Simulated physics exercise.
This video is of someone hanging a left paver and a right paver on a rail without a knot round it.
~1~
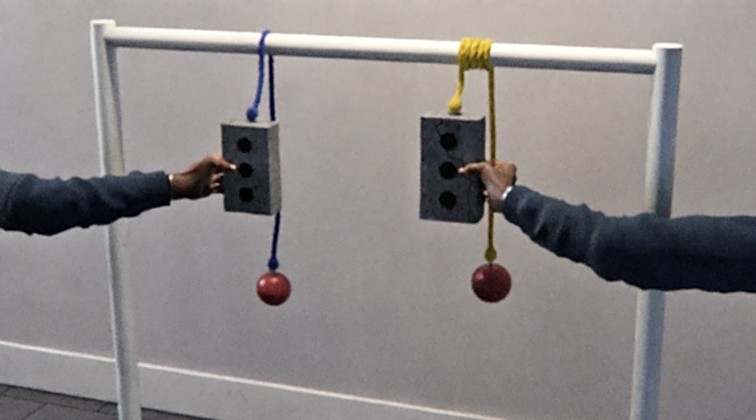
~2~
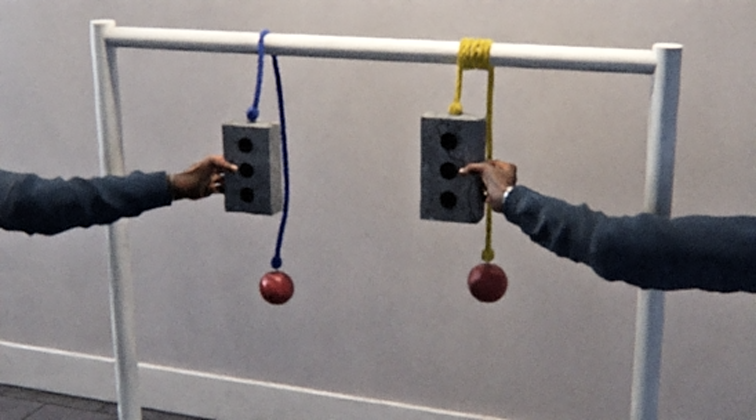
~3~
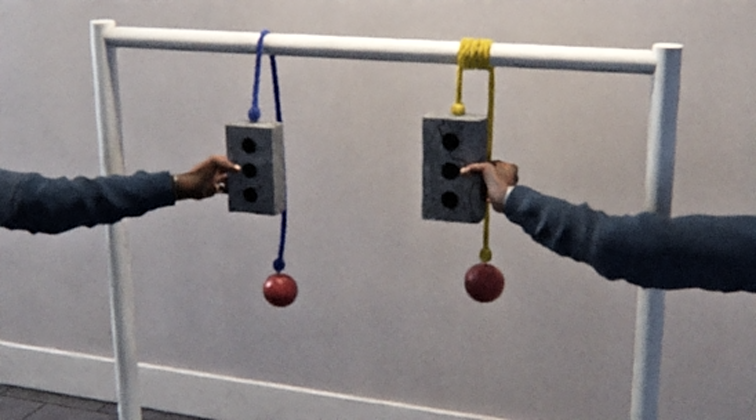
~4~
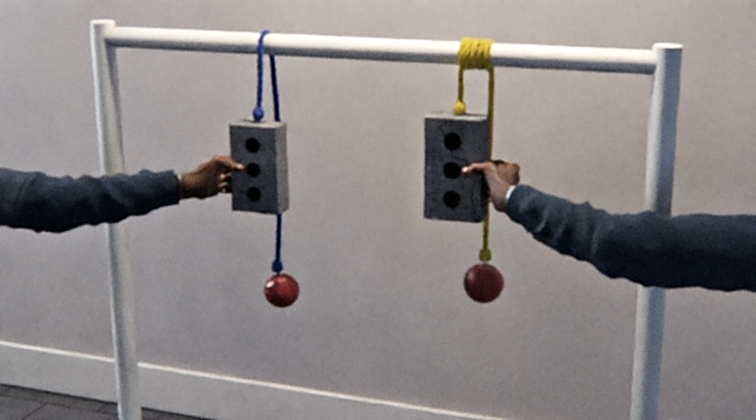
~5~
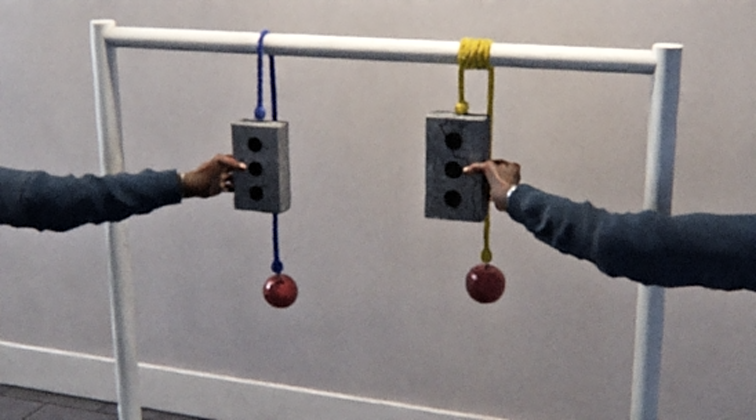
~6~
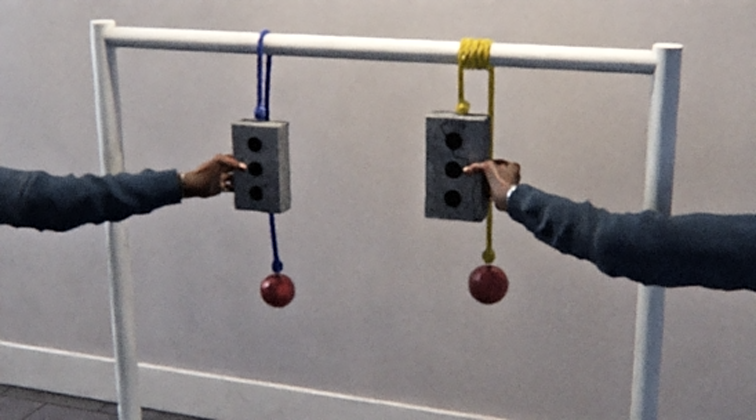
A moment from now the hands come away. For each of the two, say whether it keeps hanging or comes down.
My prediction: The left paver is going to come down for sure; the right paver is going to stay put for sure.
Then, 0.38 s after the last picture, left paver dropping near (268, 302); right paver hanging near (460, 169).
Then, 0.70 s after the last picture, left paver on the floor; right paver hanging near (461, 170).
At rest, left paver on the floor; right paver hanging near (461, 170). The left paver drops and the right paver keeps its height.
